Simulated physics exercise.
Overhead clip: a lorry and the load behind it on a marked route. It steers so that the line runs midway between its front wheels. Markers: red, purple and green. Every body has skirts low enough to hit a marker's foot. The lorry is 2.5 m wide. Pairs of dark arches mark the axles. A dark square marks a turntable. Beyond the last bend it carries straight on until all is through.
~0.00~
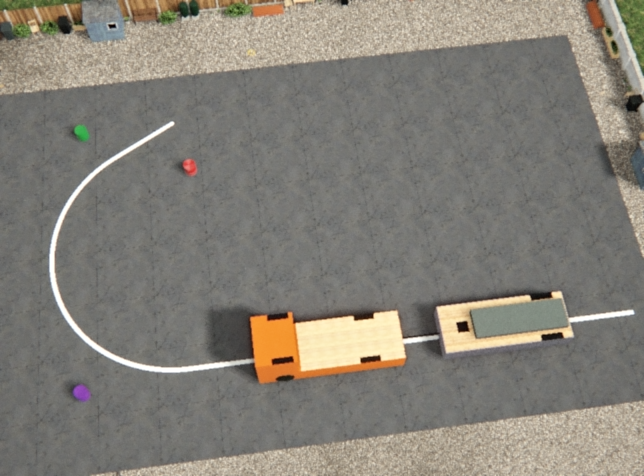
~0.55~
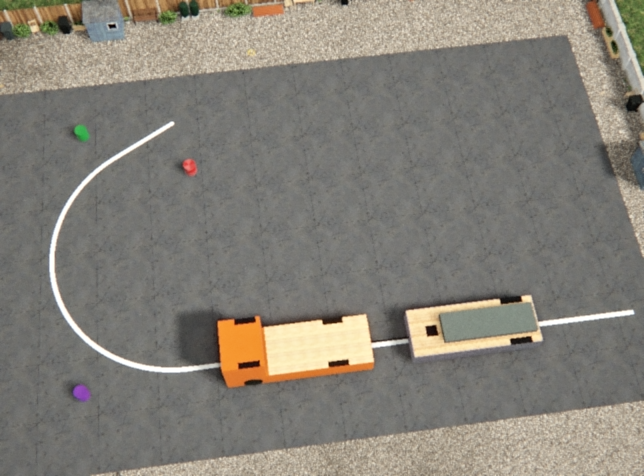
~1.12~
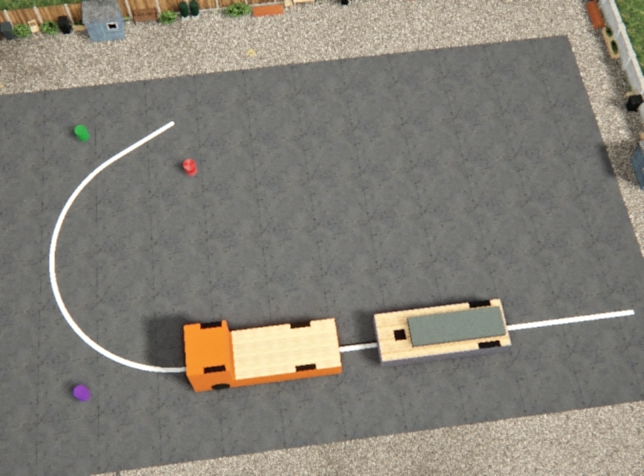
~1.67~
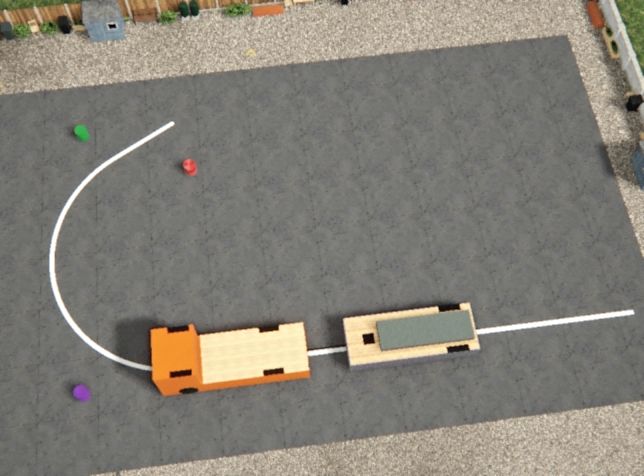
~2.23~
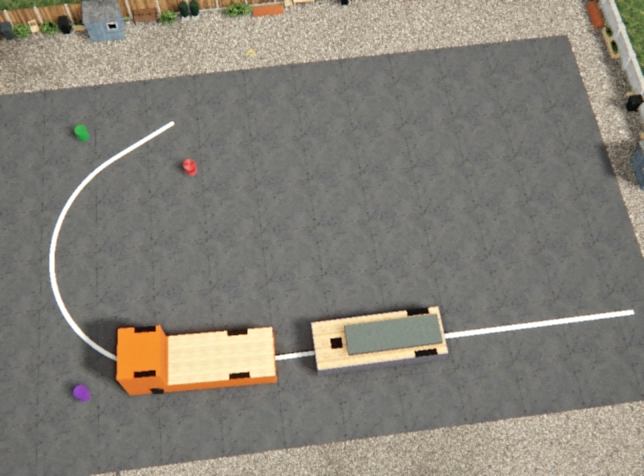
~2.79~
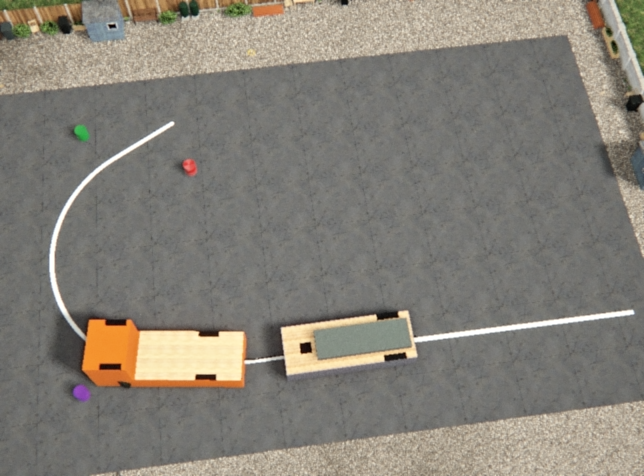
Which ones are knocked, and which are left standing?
The red one escapes; the purple one stays untouched; the green one stays untouched.
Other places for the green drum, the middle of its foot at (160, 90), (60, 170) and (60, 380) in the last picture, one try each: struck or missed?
First clear, second hit, third clear.
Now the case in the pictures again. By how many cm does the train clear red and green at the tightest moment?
Red 40, green 30.
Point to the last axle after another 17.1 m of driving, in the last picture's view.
Near (131, 315).
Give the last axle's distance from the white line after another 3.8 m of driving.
Some 10 cm off it.
By 7.8 s, the last axle is at (158, 333) of the last picture, 155 cm off the line; purple has been passed with 35 cm to spare; green has been passed with 30 cm to spare.
By 13.5 s, the last axle is at (162, 141) of the last picture, 145 cm off the line; red has been passed with 40 cm to spare.
By 14.7 s, the last axle is at (207, 102) of the last picture, 75 cm off the line; 0 of 3 struck in all.
